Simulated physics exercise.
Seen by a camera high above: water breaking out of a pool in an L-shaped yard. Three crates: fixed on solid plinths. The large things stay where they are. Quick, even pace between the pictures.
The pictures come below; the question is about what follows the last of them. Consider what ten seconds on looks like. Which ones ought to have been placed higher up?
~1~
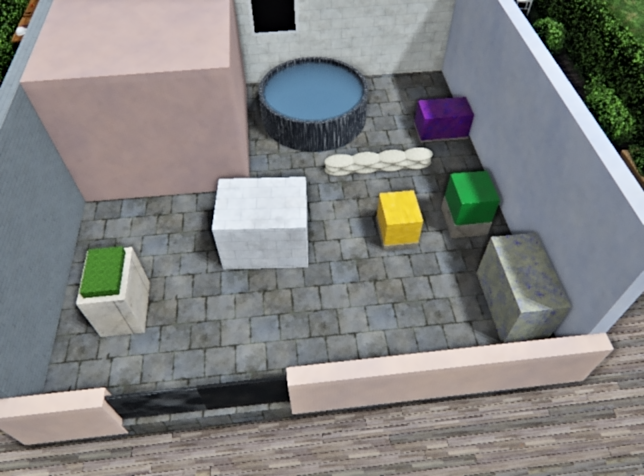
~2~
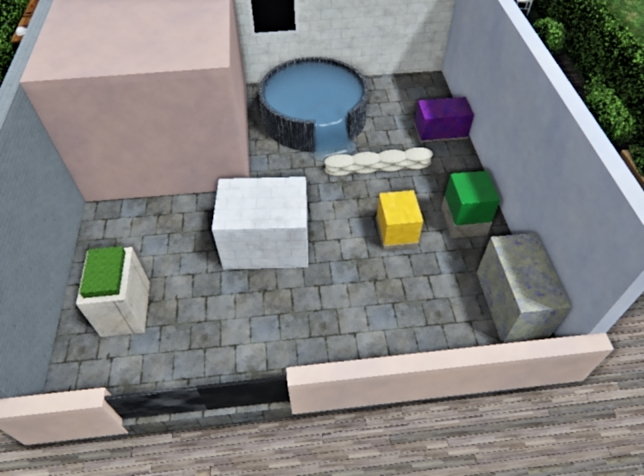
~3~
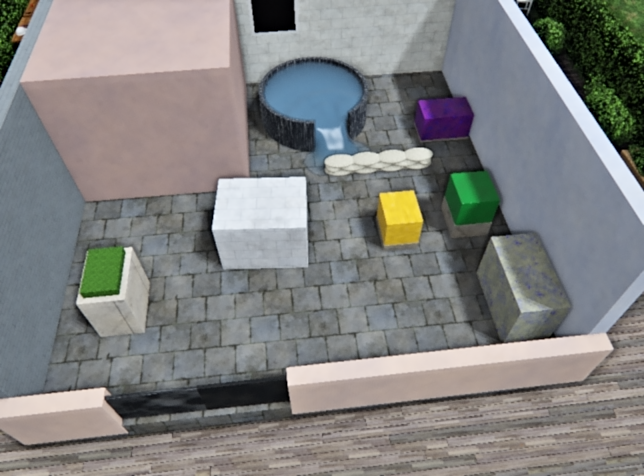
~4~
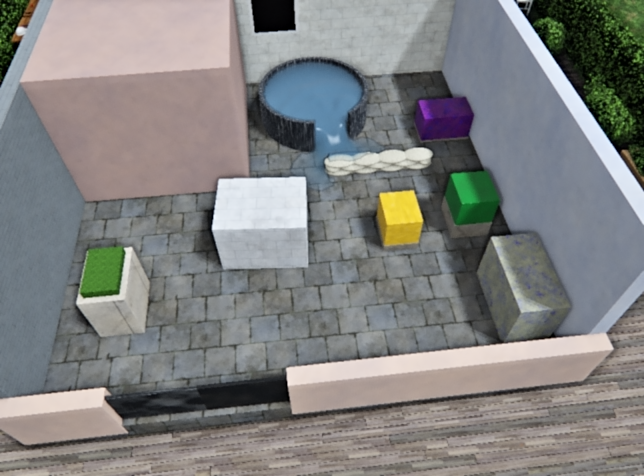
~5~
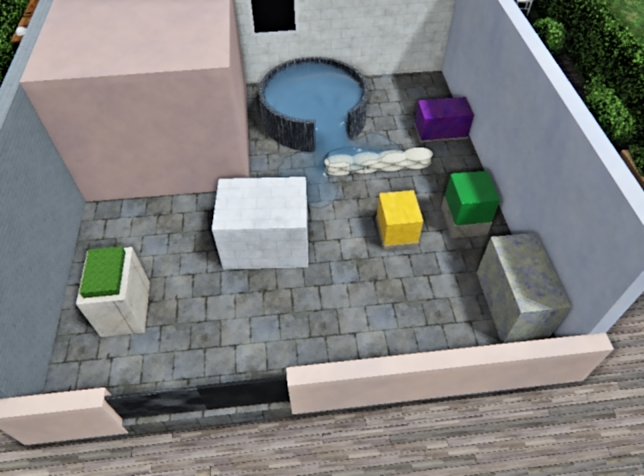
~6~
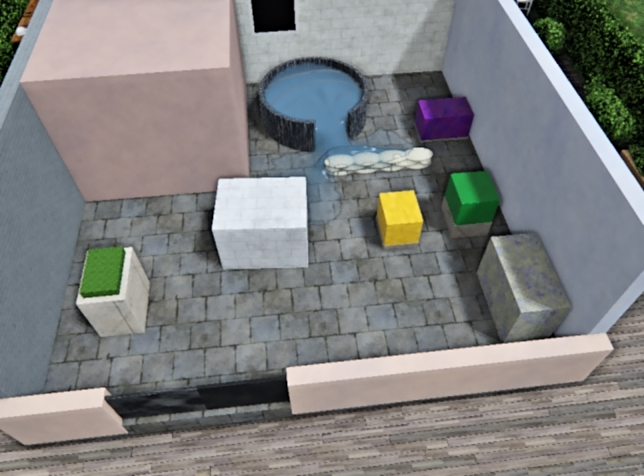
The yellow crate is missed by the water; the purple crate is reached by the water; the green crate is missed by the water.
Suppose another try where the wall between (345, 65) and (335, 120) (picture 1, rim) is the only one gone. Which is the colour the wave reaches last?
The yellow crate.
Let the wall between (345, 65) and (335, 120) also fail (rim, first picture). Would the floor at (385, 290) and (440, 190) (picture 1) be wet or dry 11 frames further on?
First spot unflooded, second spot swamped.
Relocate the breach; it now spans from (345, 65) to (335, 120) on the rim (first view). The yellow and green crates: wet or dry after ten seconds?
The yellow crate is untouched; the green crate is untouched.
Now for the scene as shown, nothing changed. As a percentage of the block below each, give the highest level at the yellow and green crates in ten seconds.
About 60 percent and about 40 percent.
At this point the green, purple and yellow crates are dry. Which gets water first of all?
That one is the purple-painted one.
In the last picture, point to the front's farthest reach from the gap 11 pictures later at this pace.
Somewhere close to (131, 235).
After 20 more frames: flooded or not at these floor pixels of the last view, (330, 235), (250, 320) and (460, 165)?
Point one sodden, point two left clear, point three sodden.
A moment on, water covers 20 % of the floor; the yellow crate not reached, the purple crate water round its plinth, the green crate not reached.
Next, water covers 40 % of the floor; the yellow crate water round its plinth, the purple crate water round its plinth, the green crate water round its plinth.
Then, water covers 55 % of the floor; the yellow crate water round its plinth, the purple crate water round its plinth, the green crate water round its plinth.
Later, water covers 75 % of the floor; the yellow crate water round its plinth, the purple crate water round its plinth, the green crate water round its plinth.
In the end, water covers 95 % of the floor; the yellow crate stayed above the water, the purple crate was topped, the green crate stayed above the water.
